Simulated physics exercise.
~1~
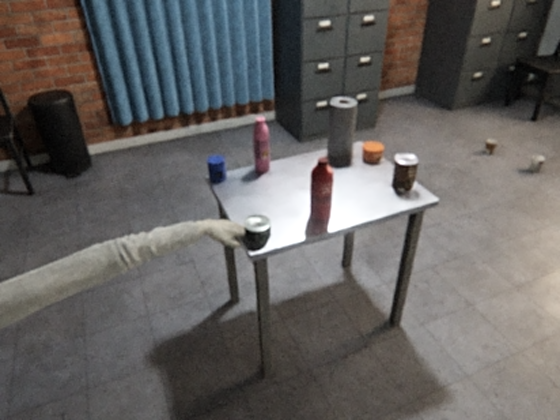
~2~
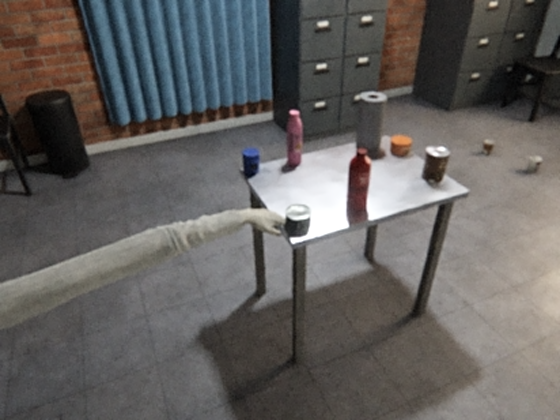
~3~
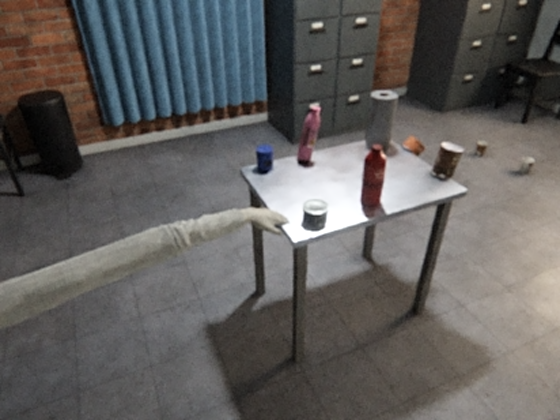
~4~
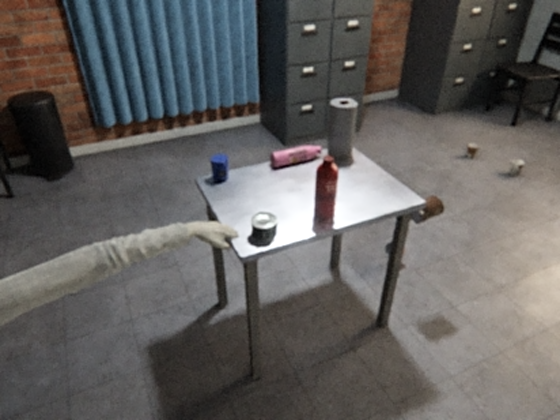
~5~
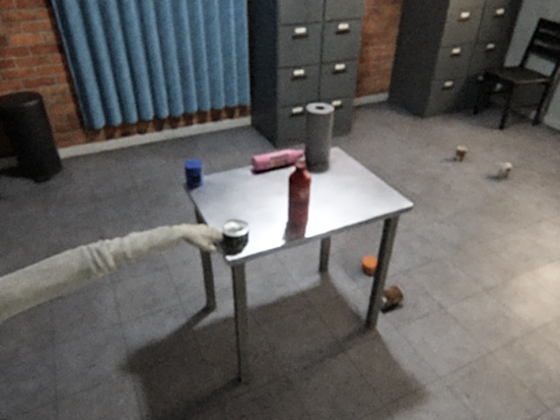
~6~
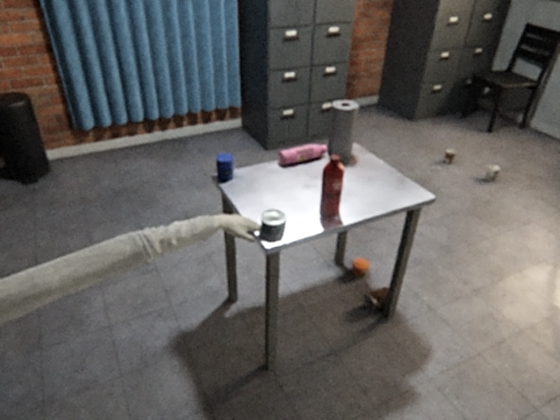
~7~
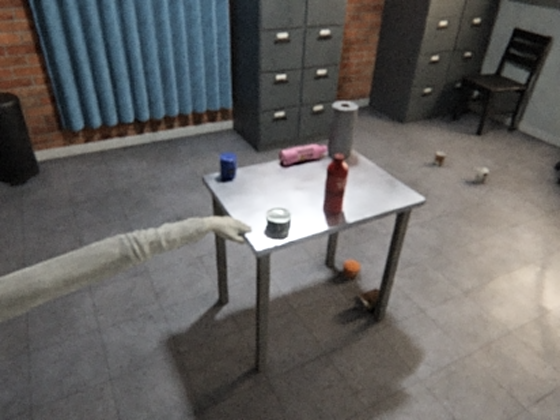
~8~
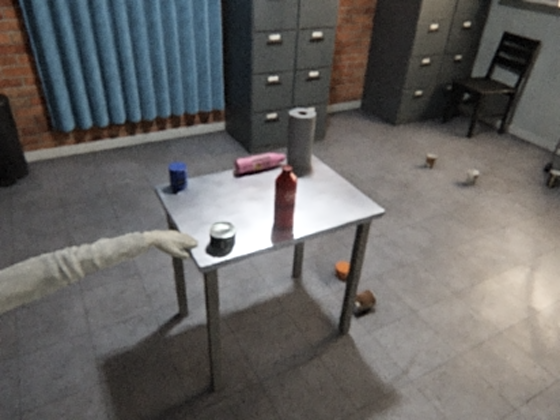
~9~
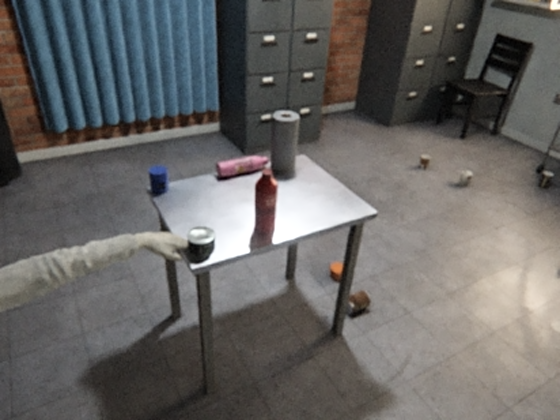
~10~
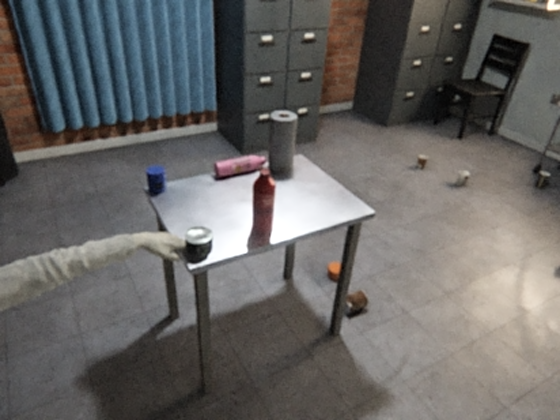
A pale-sleeved arm reaches in from the left to a light metal table, seen from slightly above in a grey-floored room with blue curtains and filing cabinets. On it stand a blue jar, a pink bottle and a grey roll toward the back, a red bottle, a black tub near the hand, and an orange tub and brown tin at right. The table jerks right, and the pink bottle and tin tilt. As it shifts back and forth, the bottle topples and the tin and orange tub drop off. Both end on the floor, the pink bottle lying down, the others upright.
